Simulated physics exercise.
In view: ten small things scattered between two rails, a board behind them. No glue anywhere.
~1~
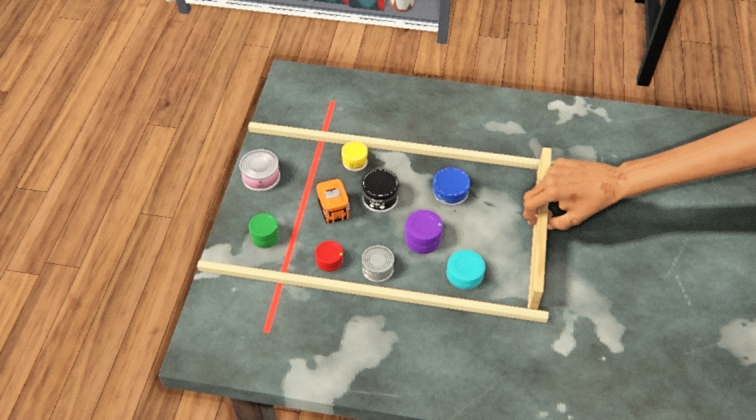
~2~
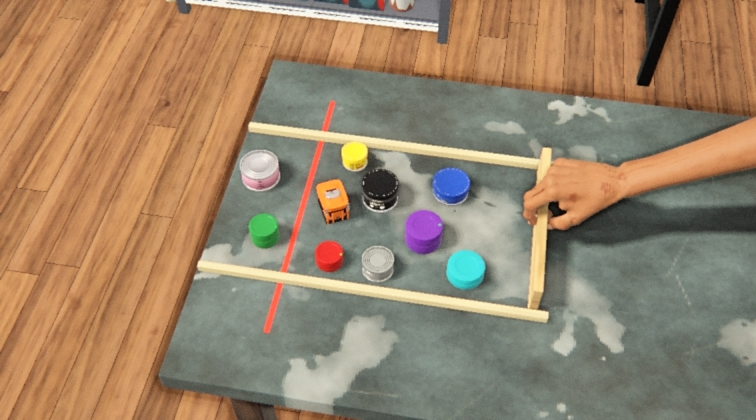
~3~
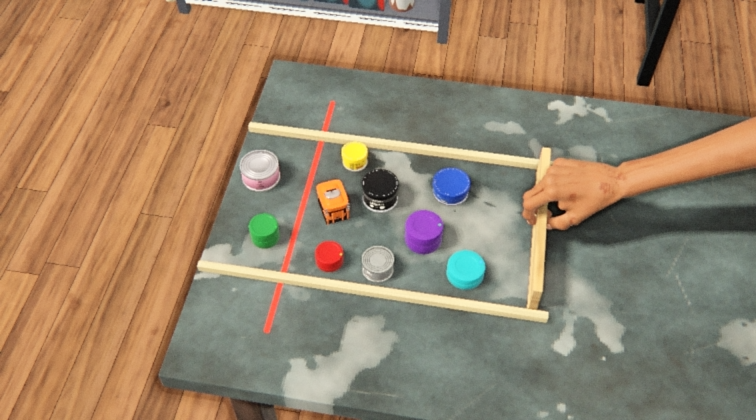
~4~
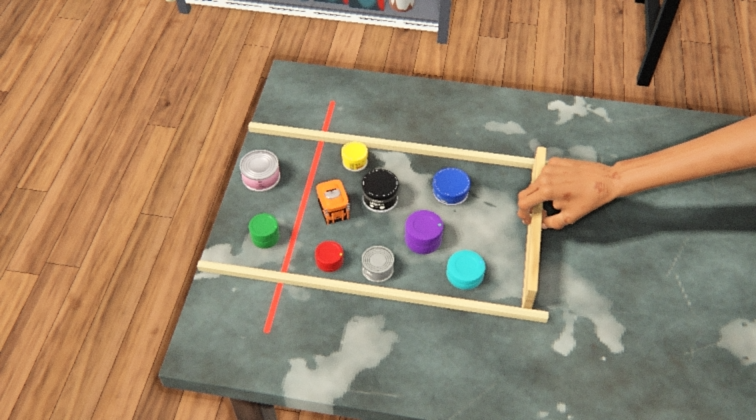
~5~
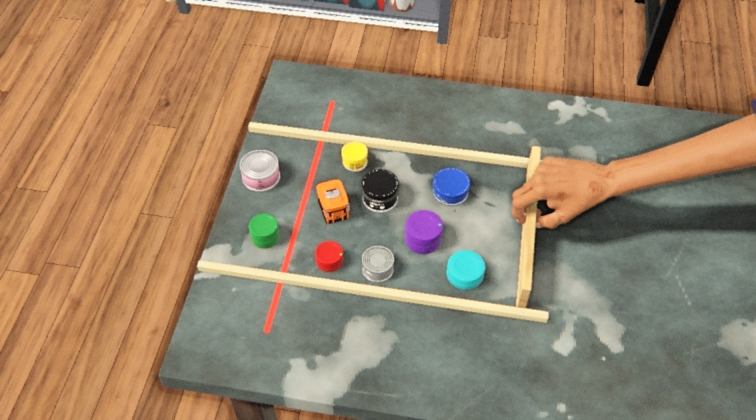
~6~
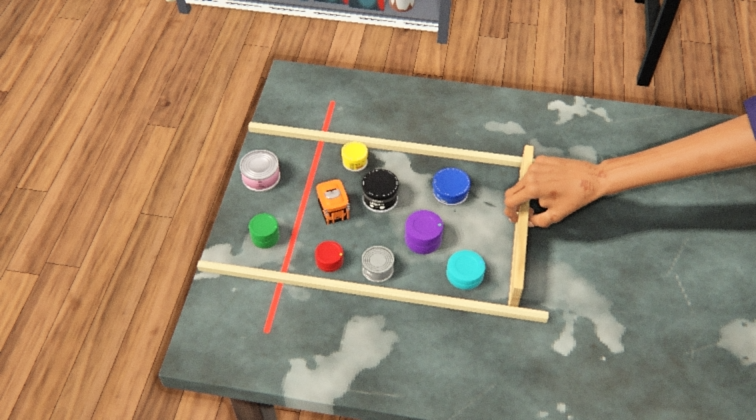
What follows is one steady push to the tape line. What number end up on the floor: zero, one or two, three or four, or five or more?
In the end the number that fall off is zero.
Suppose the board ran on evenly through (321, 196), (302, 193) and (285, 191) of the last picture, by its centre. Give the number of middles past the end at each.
The counts: 0, 0 and 1.
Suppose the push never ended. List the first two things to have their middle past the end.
In order: The red lid, the pink tin.
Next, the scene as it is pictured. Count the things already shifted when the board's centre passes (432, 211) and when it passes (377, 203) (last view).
The counts are 4 and 8.
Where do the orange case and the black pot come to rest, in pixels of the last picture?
The orange case at (258, 192), the black pot at (288, 185).
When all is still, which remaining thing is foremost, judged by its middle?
Foremost is the red lid.
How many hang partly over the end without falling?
The number is 1.
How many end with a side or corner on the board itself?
4 of them.
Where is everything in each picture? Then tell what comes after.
Pink tin (260, 171); green lid (264, 231); orange case (333, 201); board (540, 226); tape (303, 205), in the first picture.
Green lid (264, 231); yellow pot (355, 157), in the second picture.
Orange case (333, 201); red lid (329, 256), in the third picture.
Pink tin (260, 171); board (535, 225), in the fourth picture.
Green lid (264, 231); black pot (380, 191), in the fifth picture.
Pink tin (260, 171); green lid (264, 231); orange case (333, 201); board (521, 223); tape (303, 205), in the sixth picture.
Soon after, none off yet; pink tin at rest near (260, 171); green lid at rest near (264, 231); orange case at rest near (333, 201).
In the end, the number that fall off is zero.
